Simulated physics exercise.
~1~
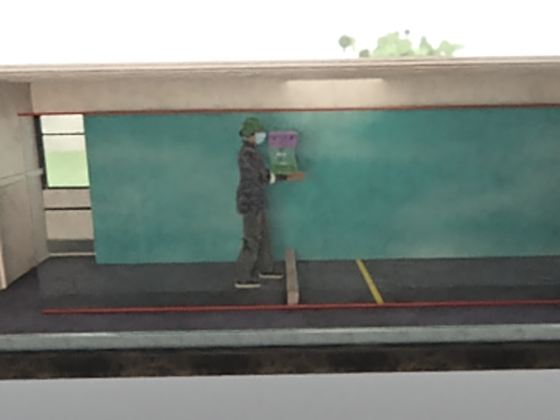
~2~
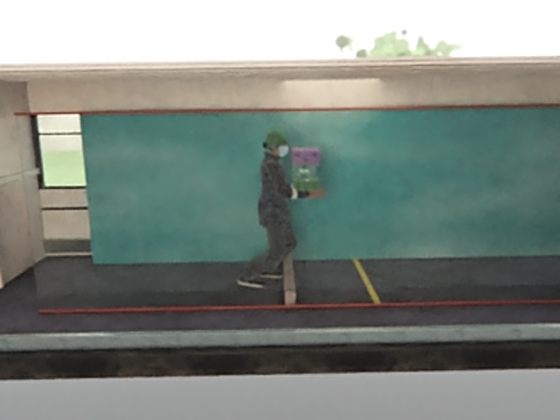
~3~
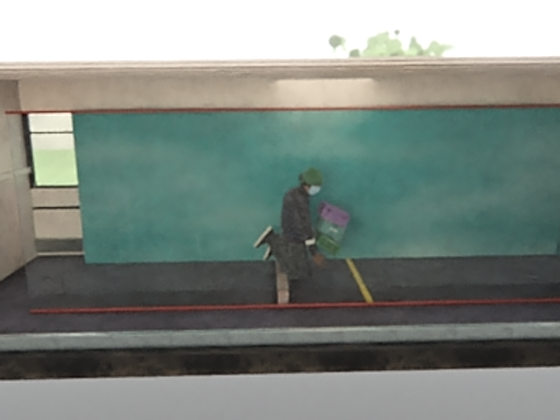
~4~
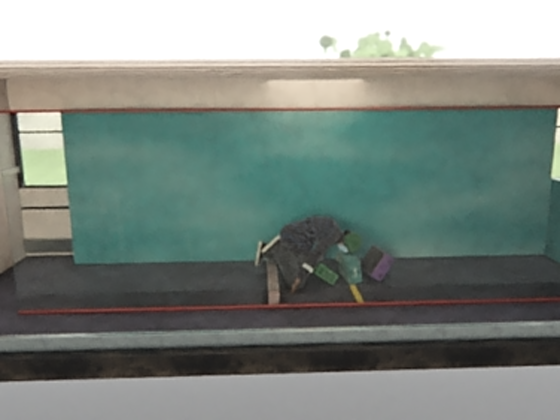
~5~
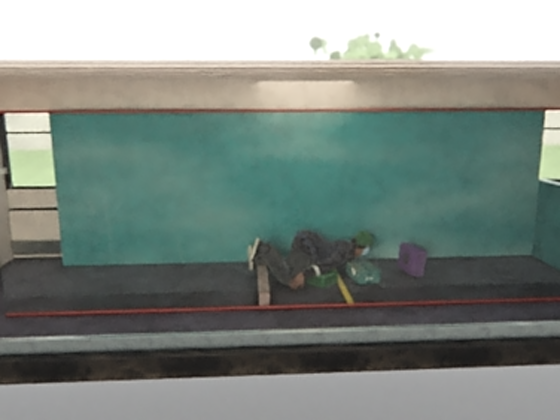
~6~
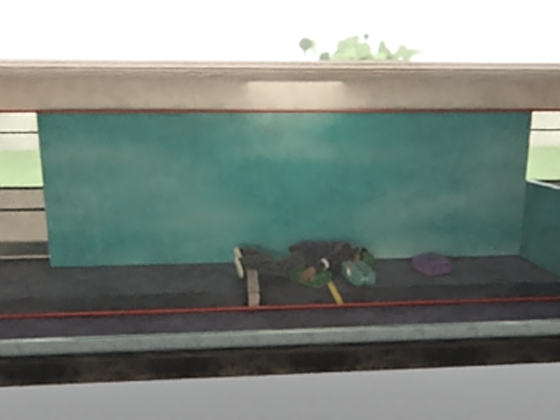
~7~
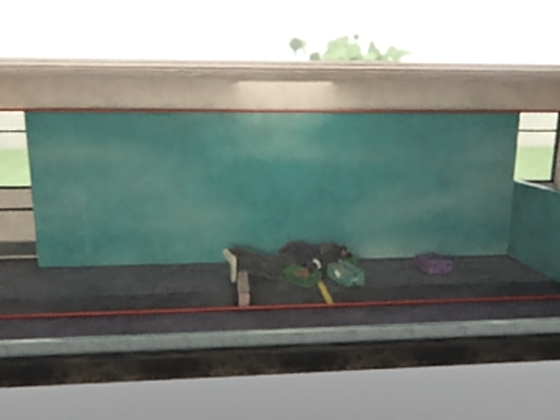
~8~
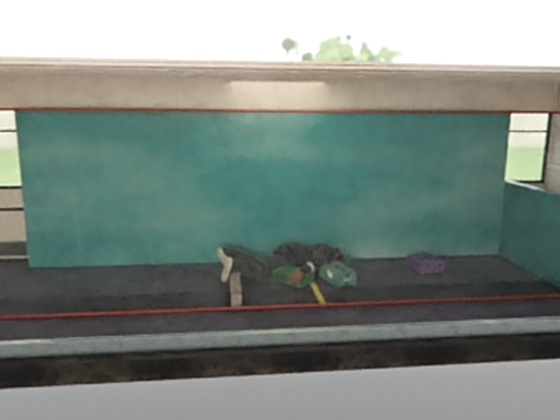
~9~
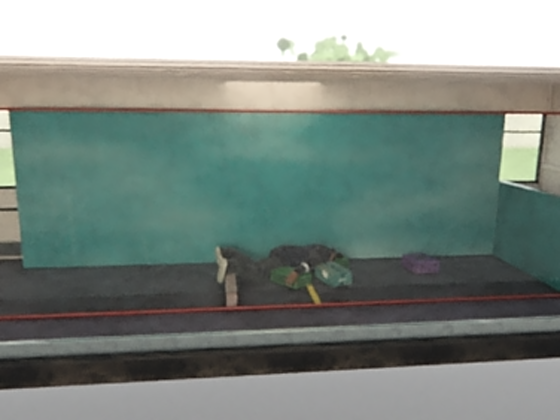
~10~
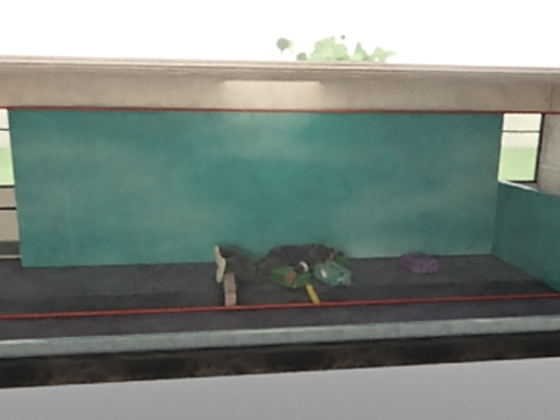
A masked passenger carrying stacked boxes pitches forward over a low rail and lies sprawled.
